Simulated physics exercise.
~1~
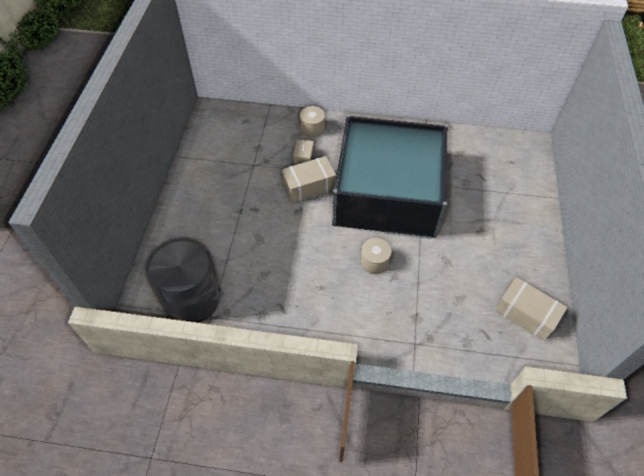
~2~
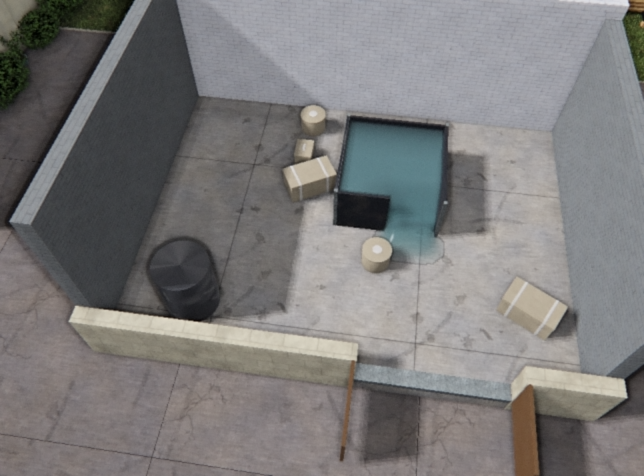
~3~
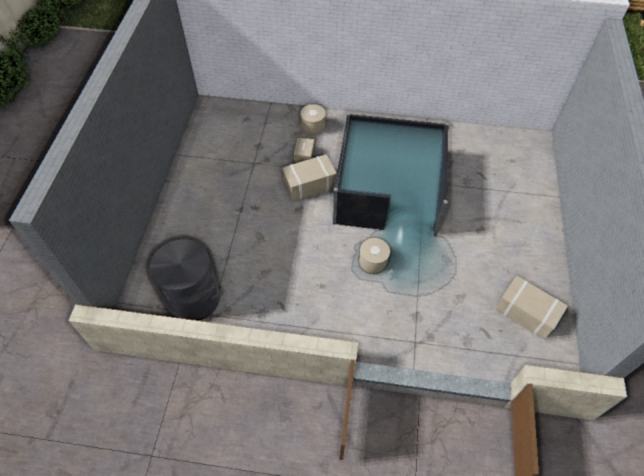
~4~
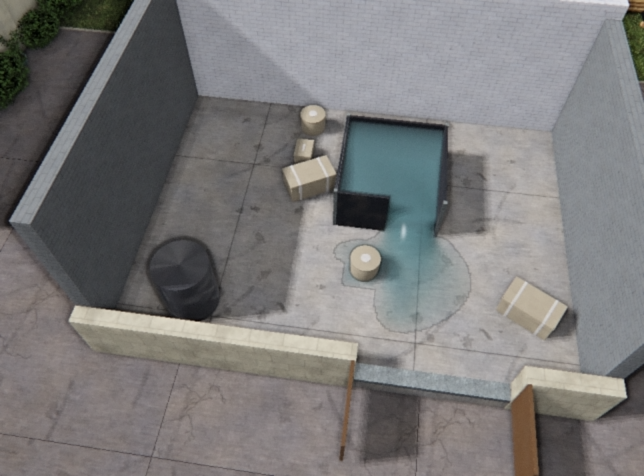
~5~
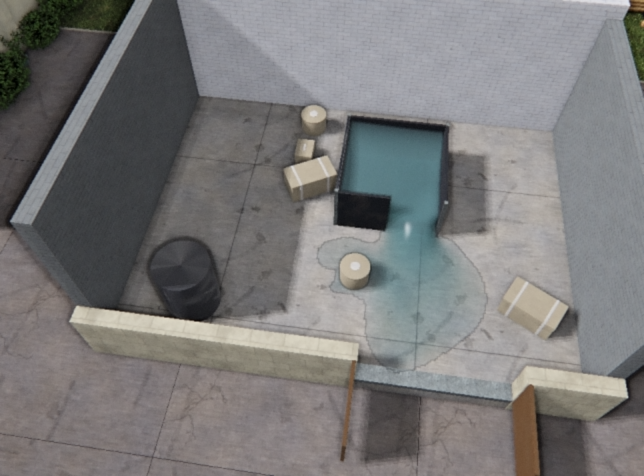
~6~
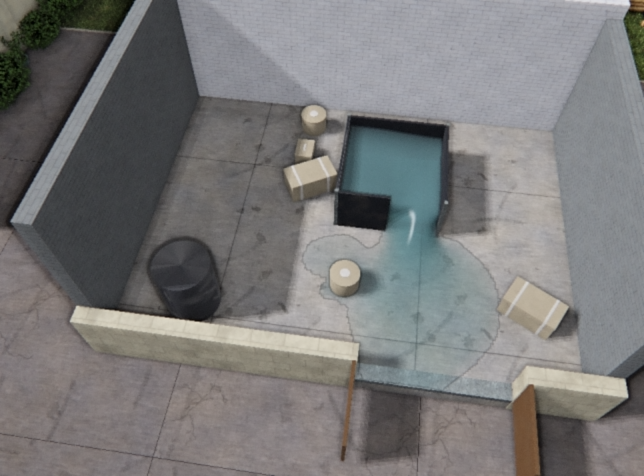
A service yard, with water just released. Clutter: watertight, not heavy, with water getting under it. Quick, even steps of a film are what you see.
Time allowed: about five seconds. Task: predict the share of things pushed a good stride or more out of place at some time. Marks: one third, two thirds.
Below a third.
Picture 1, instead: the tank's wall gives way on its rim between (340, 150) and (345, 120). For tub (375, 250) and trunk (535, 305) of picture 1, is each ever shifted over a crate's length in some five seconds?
Going one by one, the first stopped short and the second stopped short.
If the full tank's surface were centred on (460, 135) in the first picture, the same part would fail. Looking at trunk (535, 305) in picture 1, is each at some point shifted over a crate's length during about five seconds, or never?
I reckon it made the full stretch.
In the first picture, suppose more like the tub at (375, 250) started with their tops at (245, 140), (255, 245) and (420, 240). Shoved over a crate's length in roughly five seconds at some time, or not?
Taking them one at a time: Remains close, then remains close, then gets driven off.
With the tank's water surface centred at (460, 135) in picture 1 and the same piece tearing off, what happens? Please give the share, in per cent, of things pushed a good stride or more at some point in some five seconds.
Around 20 in a hundred.
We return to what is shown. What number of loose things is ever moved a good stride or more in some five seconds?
Tally: 1.
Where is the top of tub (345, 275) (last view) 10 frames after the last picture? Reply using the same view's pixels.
It should be at roughly (308, 288).
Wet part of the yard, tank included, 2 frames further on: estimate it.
I'd say around 30 in a hundred.
A moment on, 1 of 5 are well off their spots; 0 afloat.
Next, 1 of 5 are well off their spots; 0 afloat.
Later, 1 of 5 are well off their spots; 0 afloat.
In the end, 1 of 5 are well off their spots, and 1 have been at some point; 0 afloat.
